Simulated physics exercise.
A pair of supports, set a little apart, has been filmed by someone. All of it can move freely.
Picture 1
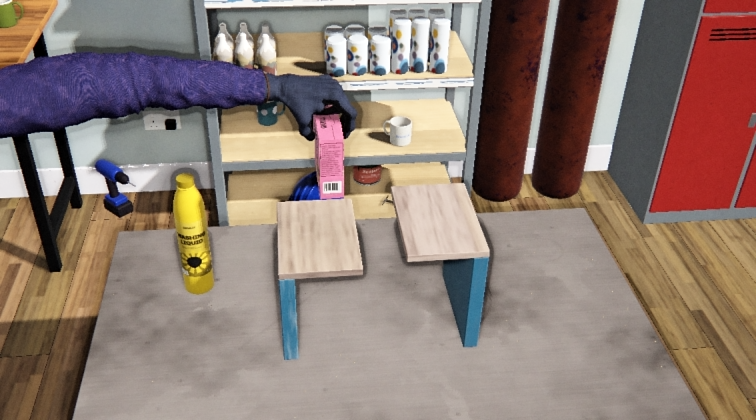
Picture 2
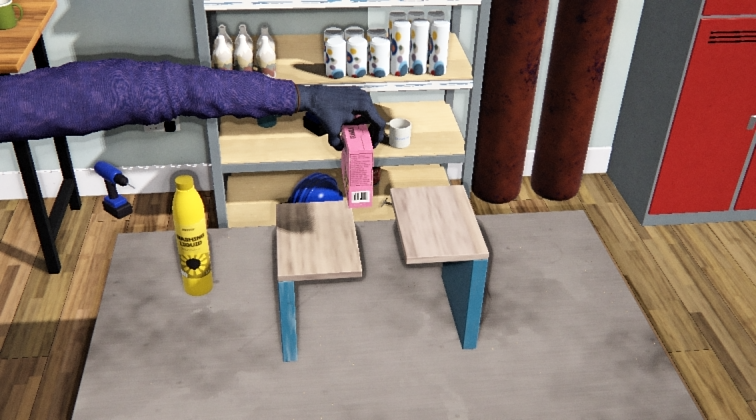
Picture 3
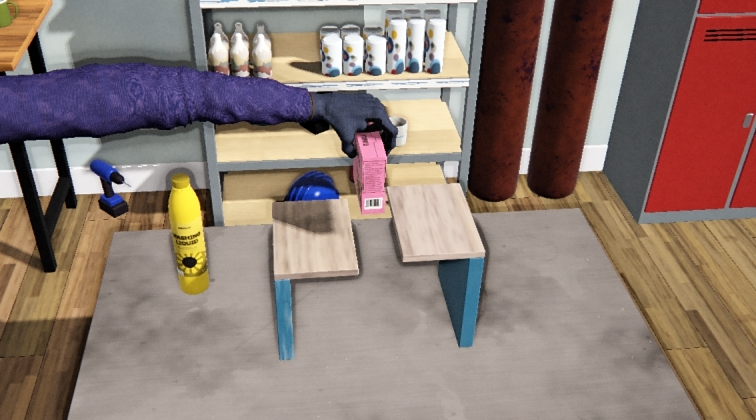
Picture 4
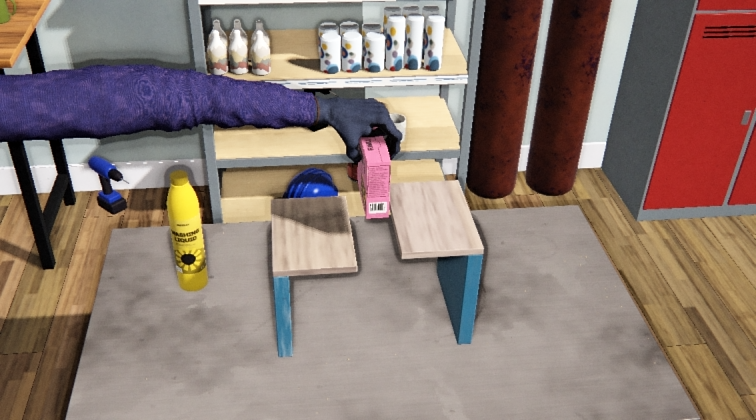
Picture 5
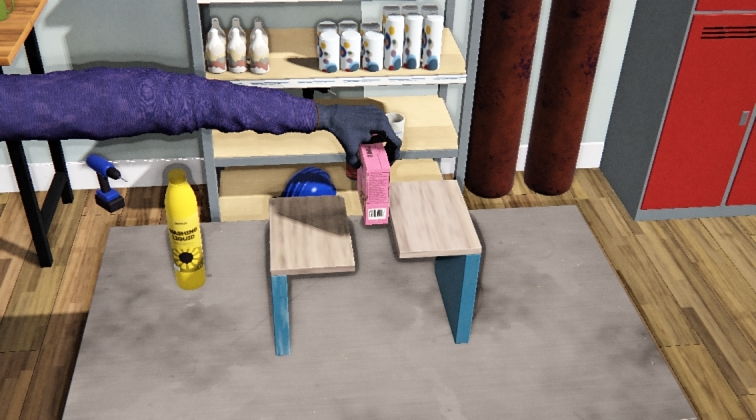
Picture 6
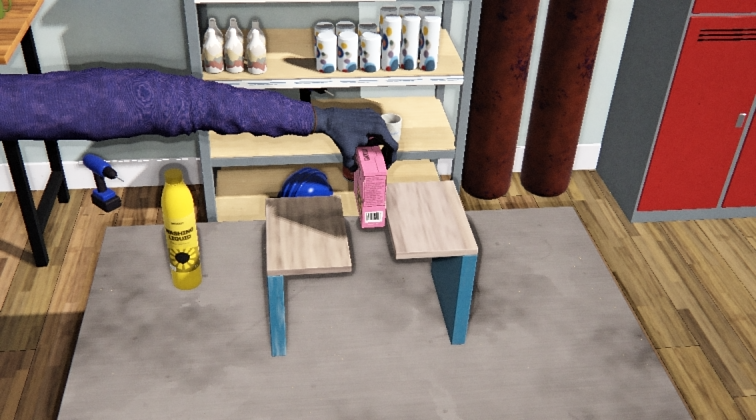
In a workshop-like room with a wooden floor, seen from slightly above, a grey tabletop stands before shelves of bottles and patterned containers, two dark red cylinders and a red-doored locker. A yellow bottle stands left of two separated supports with pale wooden tops and blue sides. From the left, a purple-sleeved, dark-gloved arm carries a pink packet rightward, then holds it nearly still over the gap as the view shifts very slightly.
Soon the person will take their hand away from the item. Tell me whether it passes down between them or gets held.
It passes down between them.
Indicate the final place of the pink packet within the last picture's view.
Close to (366, 289) in the last picture.
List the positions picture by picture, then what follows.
On its way; pink packet (328, 152); yellow bottle (193, 234), in the first frame.
On its way; pink packet (356, 162); yellow bottle (192, 236), in the second frame.
On its way; pink packet (369, 168); yellow bottle (188, 235), in the third frame.
On its way; pink packet (373, 173); yellow bottle (187, 231), in the fourth frame.
Held still over the gap; pink packet (373, 179); yellow bottle (184, 230), in the fifth frame.
Held still over the gap; pink packet (369, 182); yellow bottle (181, 230), in the sixth frame.
Then, 0.20 s after the last picture, pink packet slid about its own width near (368, 222).
Then, 0.30 s after the last picture, pink packet slid well along near (366, 291).
At rest, moved from the start, pink packet; yellow bottle in place. Seen from the same camera at the end, pink packet near (366, 289). The packet drops through.
